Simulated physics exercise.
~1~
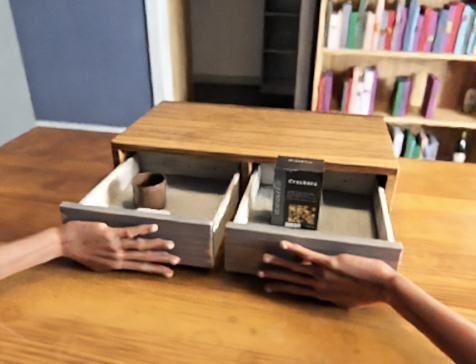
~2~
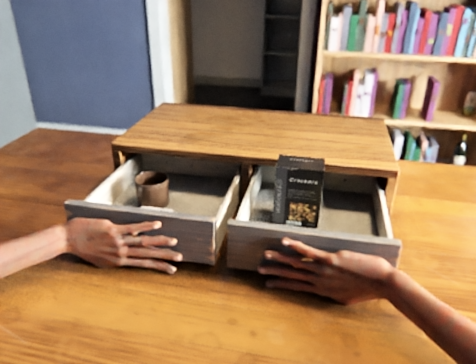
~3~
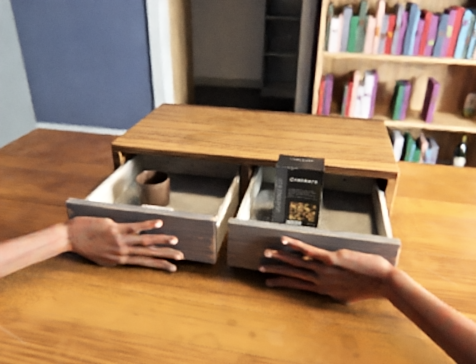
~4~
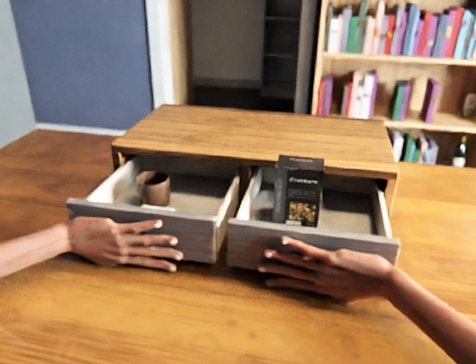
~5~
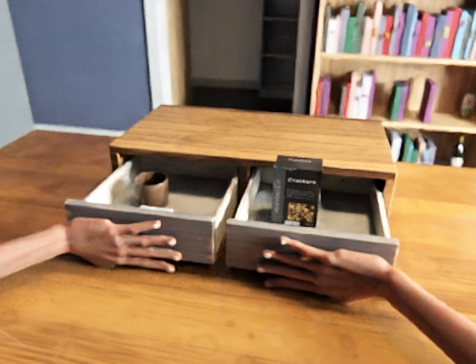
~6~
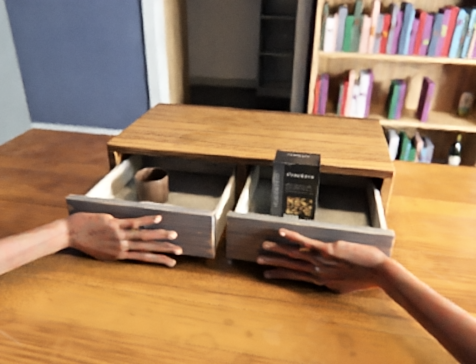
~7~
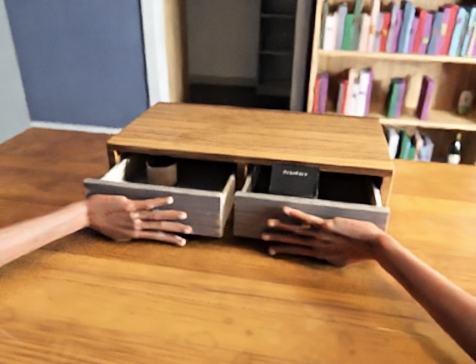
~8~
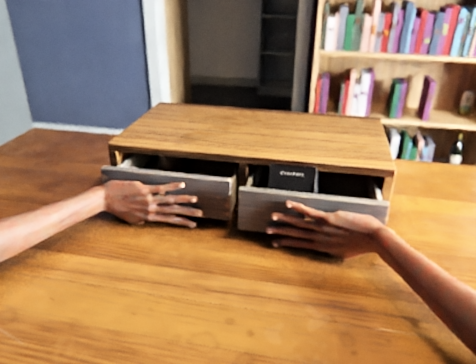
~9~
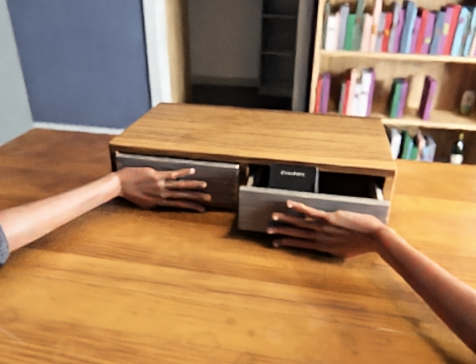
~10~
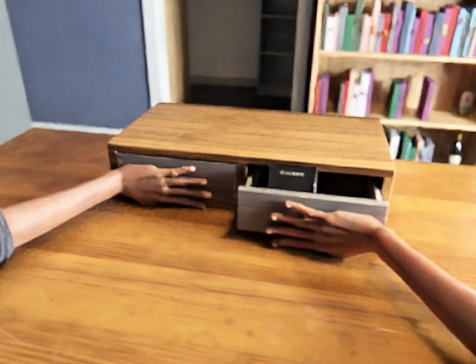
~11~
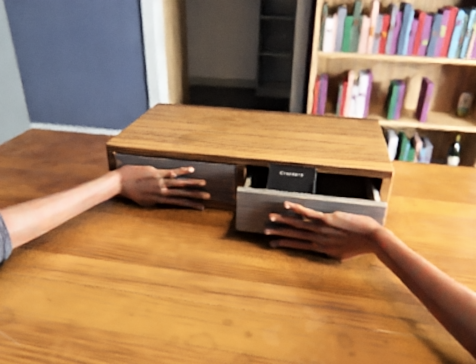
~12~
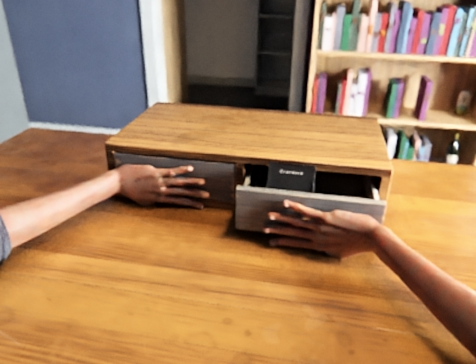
Two open drawers in a small wooden chest, the left holding a brown cup and the right an upright black packet, are pushed inward by two hands; the packet tips back, the left drawer shuts flush, and the right stops partway, remaining ajar.
